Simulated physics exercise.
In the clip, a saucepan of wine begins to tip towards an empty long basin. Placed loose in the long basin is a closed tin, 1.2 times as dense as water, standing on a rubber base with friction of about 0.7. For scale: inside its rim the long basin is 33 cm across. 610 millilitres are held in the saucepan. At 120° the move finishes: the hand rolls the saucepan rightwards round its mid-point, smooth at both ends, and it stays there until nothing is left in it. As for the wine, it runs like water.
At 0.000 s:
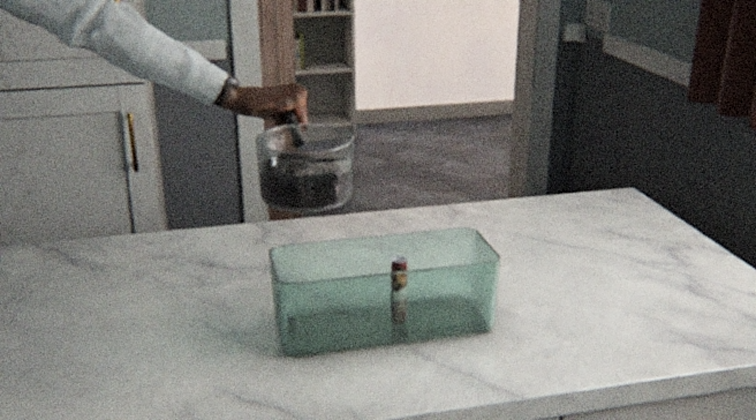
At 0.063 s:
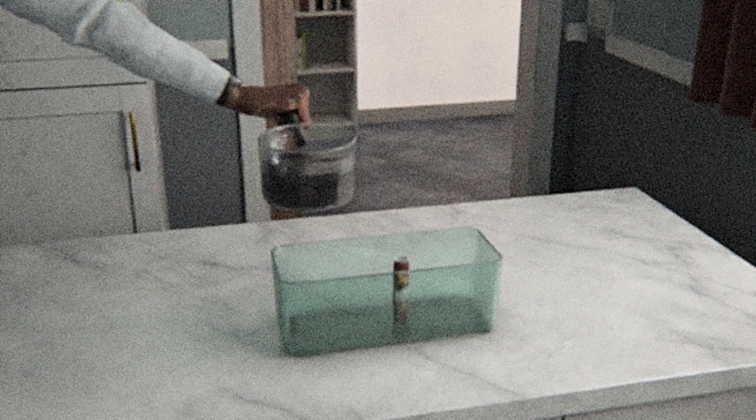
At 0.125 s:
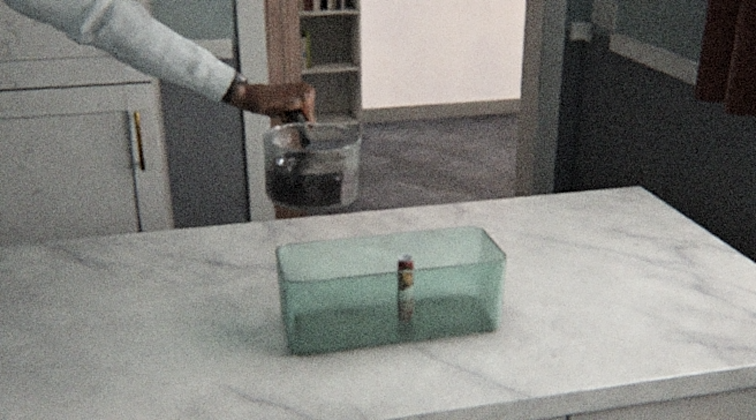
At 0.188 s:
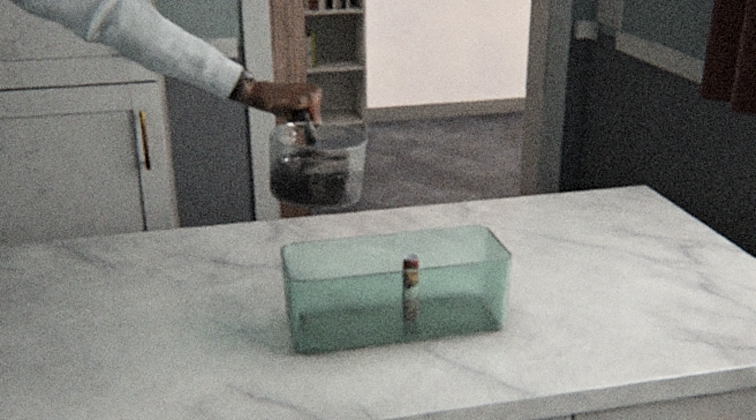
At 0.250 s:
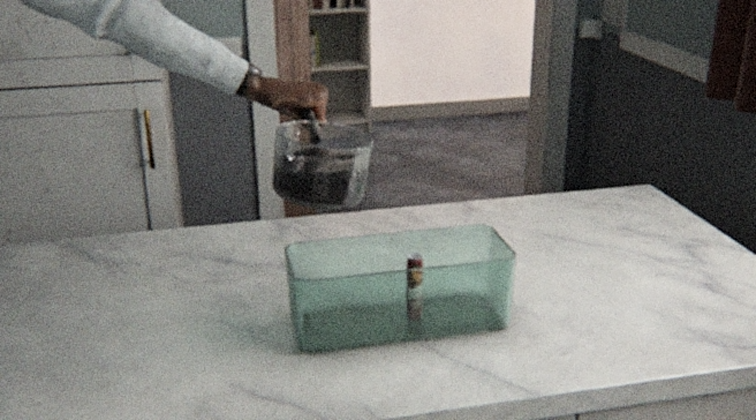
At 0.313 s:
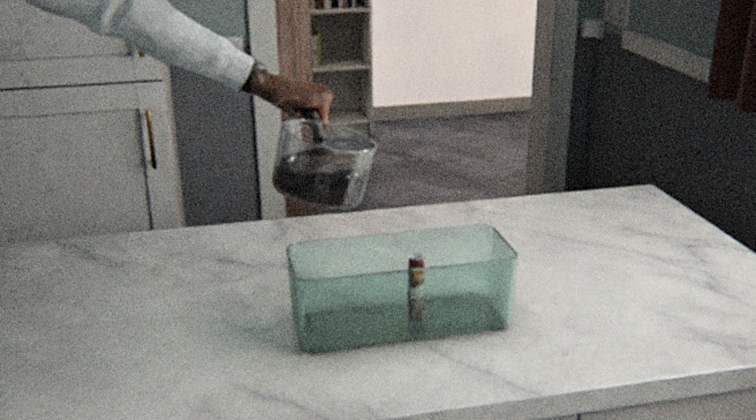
In a dim kitchen with blue-grey walls, seen from slightly above a white marble counter, a doorway opens onto a grey floor and shelves. A translucent green long basin holds a small upright tin with a dark red top, while behind it, to the left, a hand in a pale blue sleeve grips a clear saucepan of dark liquid. The hand gradually tilts the saucepan rightwards as the view drifts slightly left.
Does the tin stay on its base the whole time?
No, it tips over.
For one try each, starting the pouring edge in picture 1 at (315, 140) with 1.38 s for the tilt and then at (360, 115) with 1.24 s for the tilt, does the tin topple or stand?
First it remains upright; then it topples.
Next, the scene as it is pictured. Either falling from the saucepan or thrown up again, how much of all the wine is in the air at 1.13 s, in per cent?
Some 12 per cent.
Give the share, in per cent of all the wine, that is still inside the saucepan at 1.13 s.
Around 10 in a hundred is still there.
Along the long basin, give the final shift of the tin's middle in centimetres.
Around 7.5 cm.
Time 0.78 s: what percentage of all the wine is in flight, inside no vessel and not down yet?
My guess is roughly 26 %.
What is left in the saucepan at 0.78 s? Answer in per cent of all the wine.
Roughly 70 %.
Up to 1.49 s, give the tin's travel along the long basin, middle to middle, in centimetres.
About 7 cm.
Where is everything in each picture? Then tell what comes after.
In the first frame, it leans 0°; its right rim is at (352, 136); the wine meets the walls at (260, 167) and (349, 160); the long basin's rim runs from (274, 267) to (488, 244); the tin's top is at (399, 262).
In the second frame, it leans 1°; its right rim is at (354, 136); the wine meets the walls at (262, 166) and (351, 160).
In the third frame, it leans 2°; its right rim is at (359, 137); the wine meets the walls at (266, 166) and (355, 159).
In the fourth frame, it leans 5°; its right rim is at (365, 138); the wine meets the walls at (272, 165) and (360, 158).
In the fifth frame, it leans 9°; its right rim is at (371, 140); the wine meets the walls at (276, 164) and (365, 157).
In the sixth frame, it leans 15°; its right rim is at (374, 145); the wine meets the walls at (276, 164) and (368, 157).
After 0.78 s the tilt is 73° and 70 per cent is still to pour; the tin stands where it began.
After 1.13 s the tilt is 110° and 10 per cent is still to pour; the tin leans 6°.
After 1.49 s the tilt is 120° and 0 per cent is still to pour; the tin lies on its side.
After 1.88 s the tilt is 120° and 0 per cent is still to pour; the tin lies on its side.
In the end the tin lies on its side.
